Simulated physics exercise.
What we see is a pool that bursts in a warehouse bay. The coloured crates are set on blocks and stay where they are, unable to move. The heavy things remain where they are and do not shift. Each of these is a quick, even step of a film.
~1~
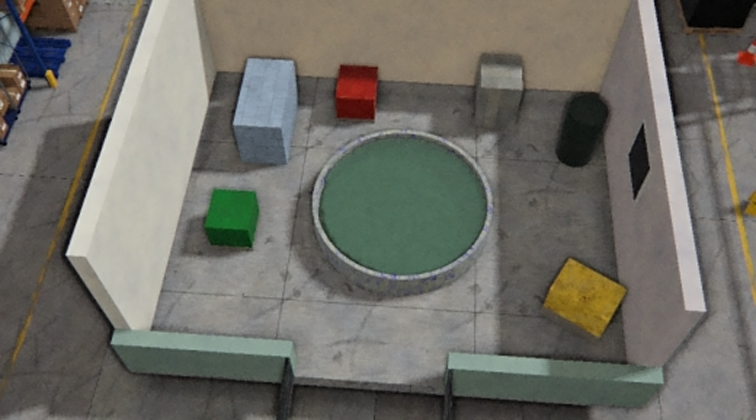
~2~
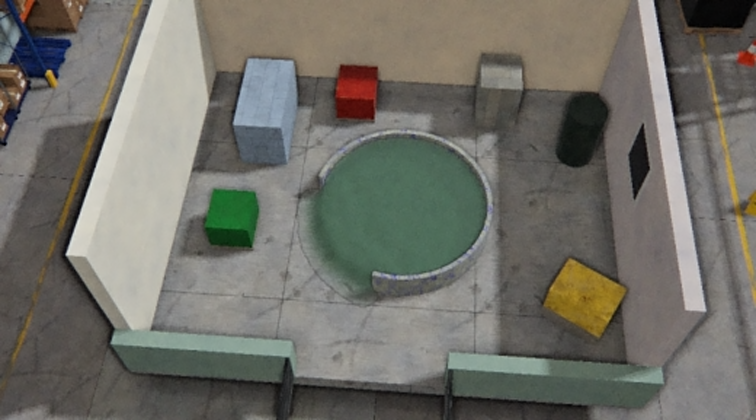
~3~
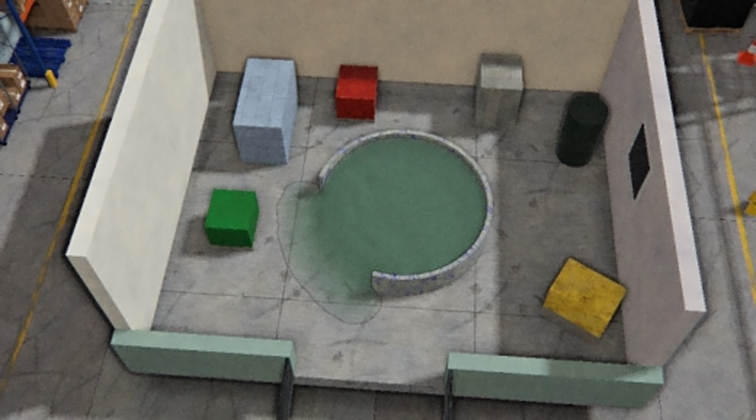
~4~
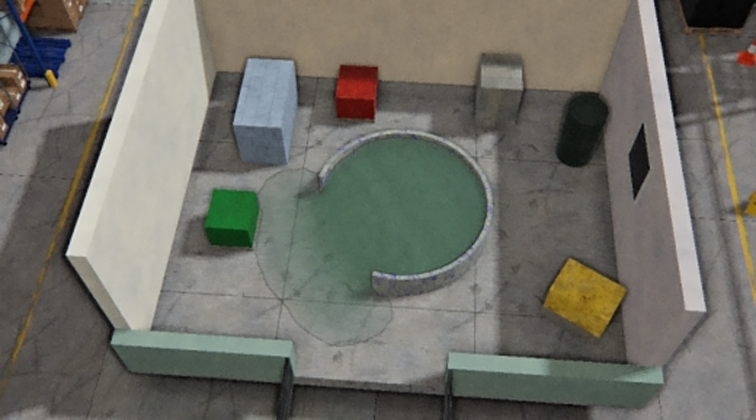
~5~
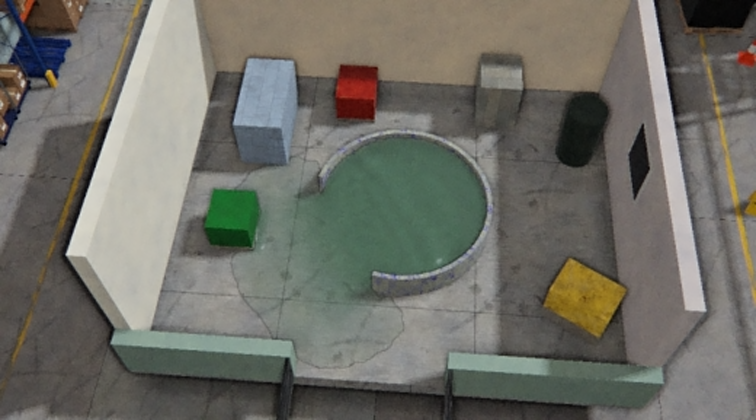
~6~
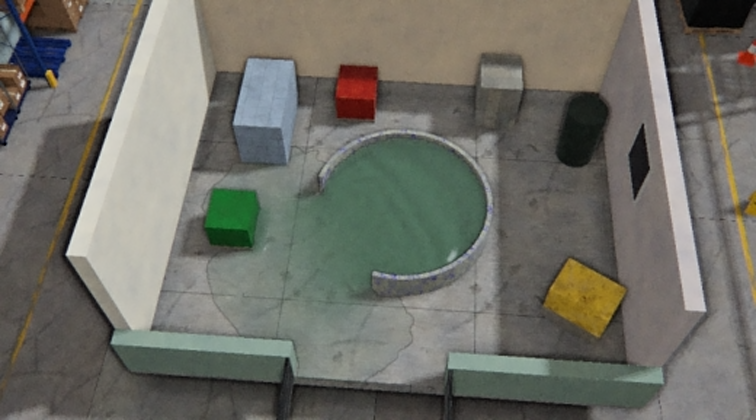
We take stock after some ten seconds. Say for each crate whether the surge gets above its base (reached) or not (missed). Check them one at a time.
The yellow crate is saved. The green crate is not saved. The red crate is not saved.
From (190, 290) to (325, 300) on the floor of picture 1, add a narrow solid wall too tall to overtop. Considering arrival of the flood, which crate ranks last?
The yellow crate is last.
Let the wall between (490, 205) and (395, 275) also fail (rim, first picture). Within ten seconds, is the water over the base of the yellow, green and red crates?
Result: Yellow crate gets overtopped, green crate is left untouched, red crate gets overtopped.
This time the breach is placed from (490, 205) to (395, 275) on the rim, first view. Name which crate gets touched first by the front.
That would be the one in yellow.
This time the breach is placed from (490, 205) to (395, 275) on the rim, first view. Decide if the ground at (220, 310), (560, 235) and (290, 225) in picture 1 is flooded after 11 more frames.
Spot one: Spared by the leak. Spot two: Reached by the flood. Spot three: Spared by the leak.
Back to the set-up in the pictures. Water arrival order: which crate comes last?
The yellow-painted one comes last.
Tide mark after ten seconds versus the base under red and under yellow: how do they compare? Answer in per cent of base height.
230 and 30 per cent, in that order.
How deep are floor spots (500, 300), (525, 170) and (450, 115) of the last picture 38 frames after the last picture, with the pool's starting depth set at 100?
In order: 2, 0, 4 %.
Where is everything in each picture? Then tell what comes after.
Still water in the pool at (402, 203), in the first frame.
Water pours out at (325, 244) and has run to (375, 294), in the second frame.
The front is at (293, 187), out from the gap at (325, 245), in the third frame.
The front is at (288, 176), out from the gap at (325, 246), in the fourth frame.
The front is at a hidden place, out from the gap at (325, 246), in the fifth frame.
Water pours out at (325, 246) and has run to a hidden place, in the sixth frame.
A moment on, water covers 30 % of the floor; the yellow crate not reached, the green crate water round its plinth, the red crate not reached.
Next, water covers 30 % of the floor; the yellow crate not reached, the green crate water round its plinth, the red crate not reached.
Then, water covers 40 % of the floor; the yellow crate not reached, the green crate water round its plinth, the red crate not reached.
Later, water covers 65 % of the floor; the yellow crate not reached, the green crate water round its plinth, the red crate water round its plinth.
In the end, water covers 90 % of the floor; the yellow crate stayed above the water, the green crate was topped, the red crate was topped.
